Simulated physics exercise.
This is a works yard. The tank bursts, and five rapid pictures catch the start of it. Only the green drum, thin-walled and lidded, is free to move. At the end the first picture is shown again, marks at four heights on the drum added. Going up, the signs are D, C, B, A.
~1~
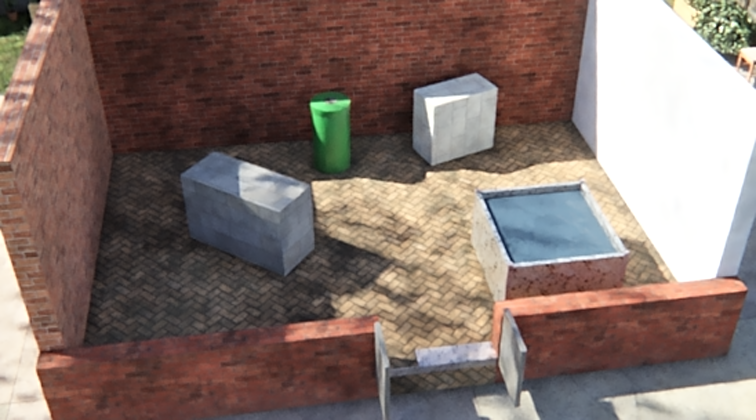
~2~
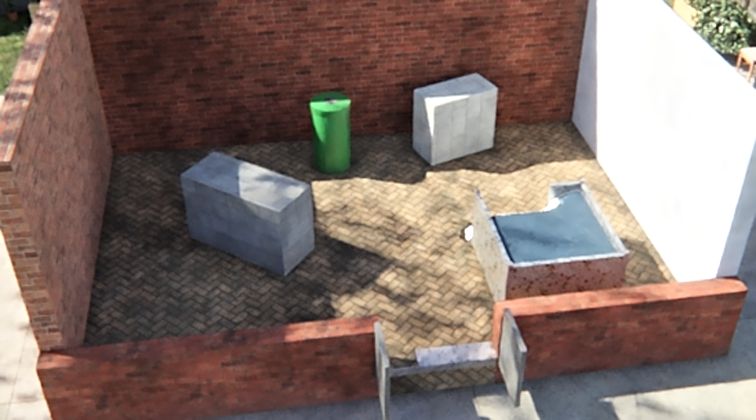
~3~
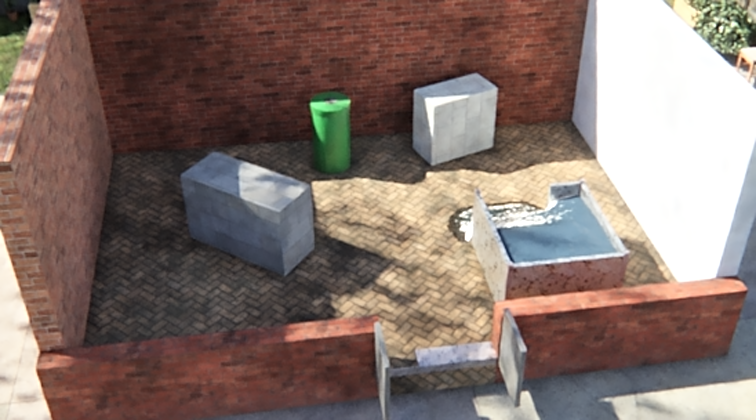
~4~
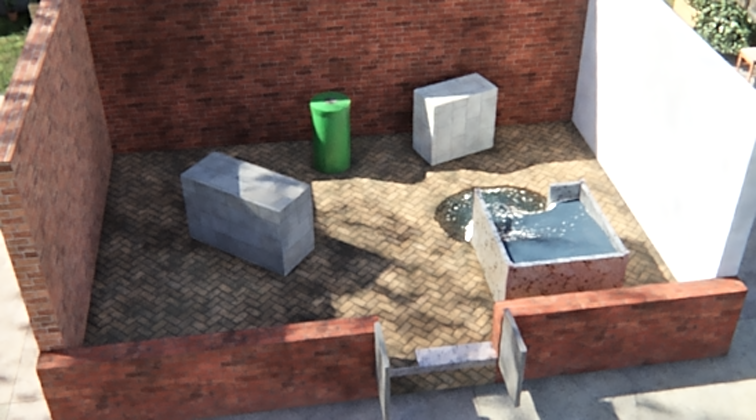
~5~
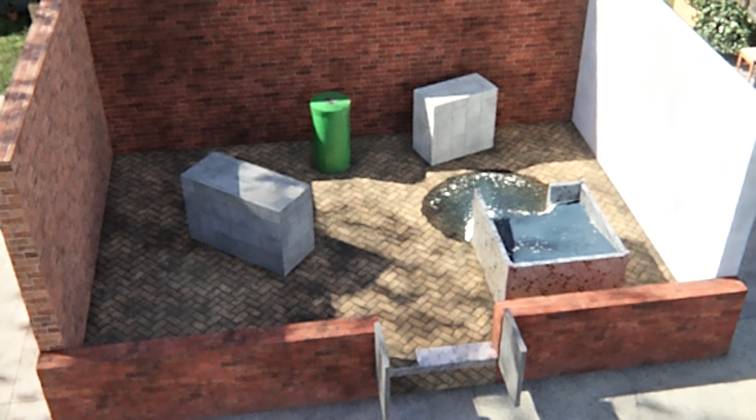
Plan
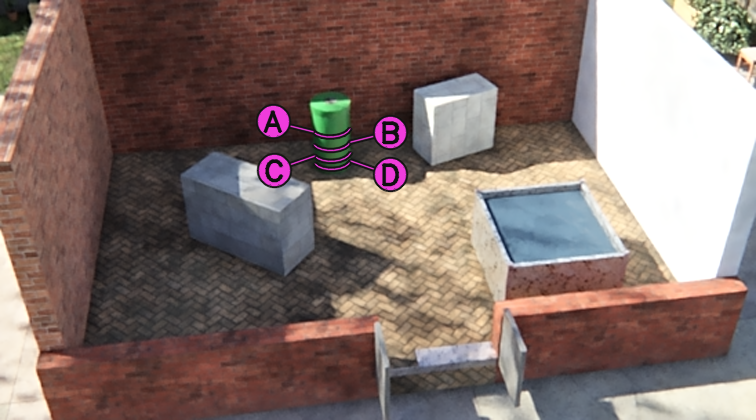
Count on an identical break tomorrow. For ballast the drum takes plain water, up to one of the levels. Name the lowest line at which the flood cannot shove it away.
I would pick mark C.
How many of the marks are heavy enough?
Three.
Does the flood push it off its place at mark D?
Yes.
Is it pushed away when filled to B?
No, that is safe.
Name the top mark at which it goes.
Here it is mark D.
In magenta, A at (333, 136); B at (333, 150); C at (334, 161); D at (334, 169); from the bottom up D, C, B, A.
If A is chosen, it does not move.
If B is chosen, it does not move.
If C is chosen, it does not move.
If D is chosen, it is pushed about its own width away.
